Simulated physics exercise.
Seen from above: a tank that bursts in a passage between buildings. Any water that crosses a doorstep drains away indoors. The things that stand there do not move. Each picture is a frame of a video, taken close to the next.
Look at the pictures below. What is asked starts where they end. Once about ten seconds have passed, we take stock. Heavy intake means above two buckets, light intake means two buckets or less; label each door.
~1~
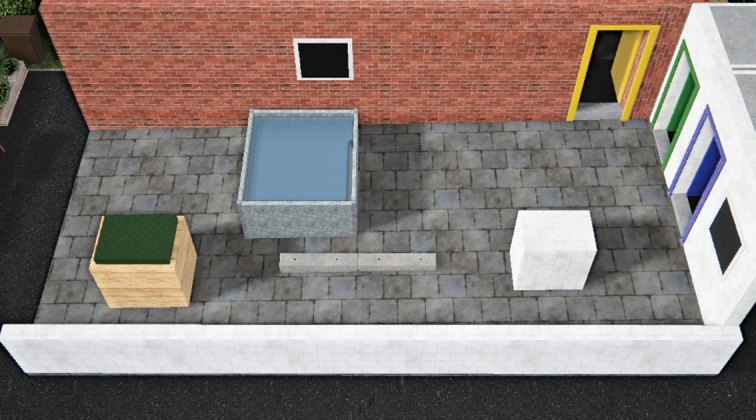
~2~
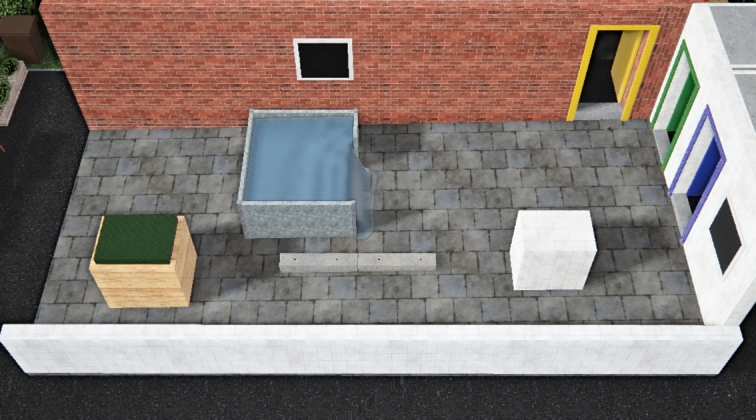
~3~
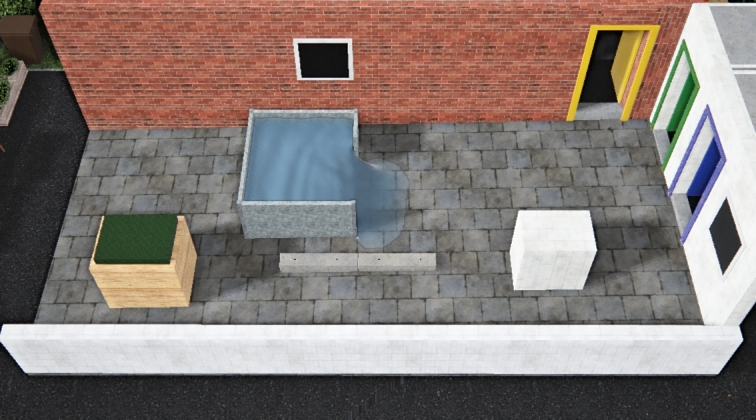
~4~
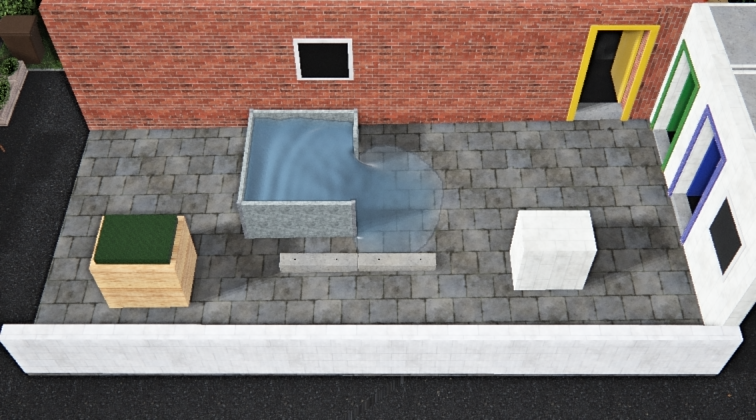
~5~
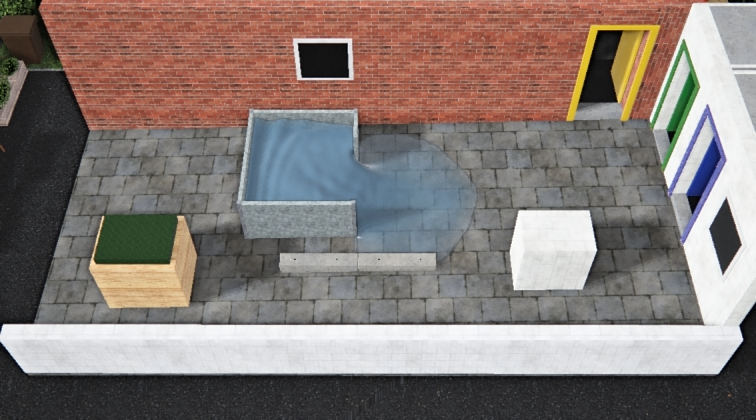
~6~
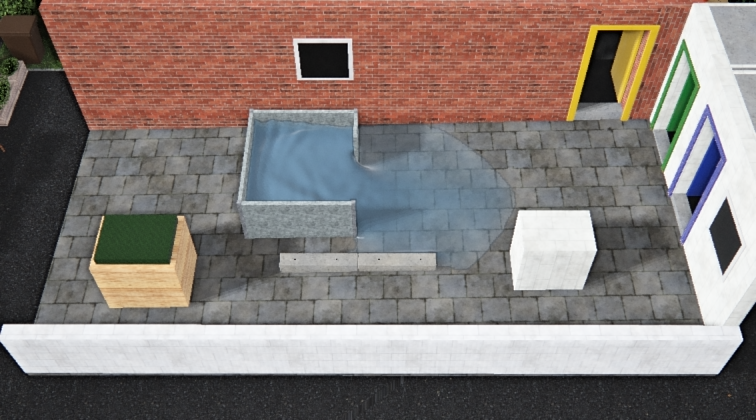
Labels: Blue door: Heavy, yellow door: Light, green door: Heavy.
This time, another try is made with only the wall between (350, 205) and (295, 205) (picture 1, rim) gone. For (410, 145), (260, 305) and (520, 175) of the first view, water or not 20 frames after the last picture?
Untouched, soaked, soaked.
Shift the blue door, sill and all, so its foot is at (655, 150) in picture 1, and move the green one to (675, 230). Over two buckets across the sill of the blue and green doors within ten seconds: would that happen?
One by one: The blue one lets more in; the green one passes that mark.
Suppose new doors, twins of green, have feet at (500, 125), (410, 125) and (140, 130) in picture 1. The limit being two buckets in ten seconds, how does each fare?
The first clears the line, the next clears the line, the last misses the line.
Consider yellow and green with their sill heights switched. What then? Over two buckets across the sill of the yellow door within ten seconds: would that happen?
One by one: The yellow door lets more in.
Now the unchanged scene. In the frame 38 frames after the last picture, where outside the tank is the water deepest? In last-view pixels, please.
Close to (527, 207), I'd say.
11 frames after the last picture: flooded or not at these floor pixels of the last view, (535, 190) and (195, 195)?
The first spot is inundated and the second bone-dry.
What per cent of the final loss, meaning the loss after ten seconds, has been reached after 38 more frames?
About 80 per cent.
A moment on, water covers 35 % of the floor; the blue door not reached, the yellow door not reached, the green door not reached.
Next, water covers 45 % of the floor; the blue door over two buckets in, the yellow door wet at the sill, nothing in, the green door under two buckets in.
Then, water covers 55 % of the floor; the blue door far over two buckets in, the yellow door wet at the sill, nothing in, the green door far over two buckets in.
Later, water covers 75 % of the floor; the blue door far over two buckets in, the yellow door wet at the sill, nothing in, the green door far over two buckets in.
In the end, water covers 85 % of the floor; the blue door far over two buckets in, the yellow door wet at the sill, nothing in, the green door far over two buckets in.
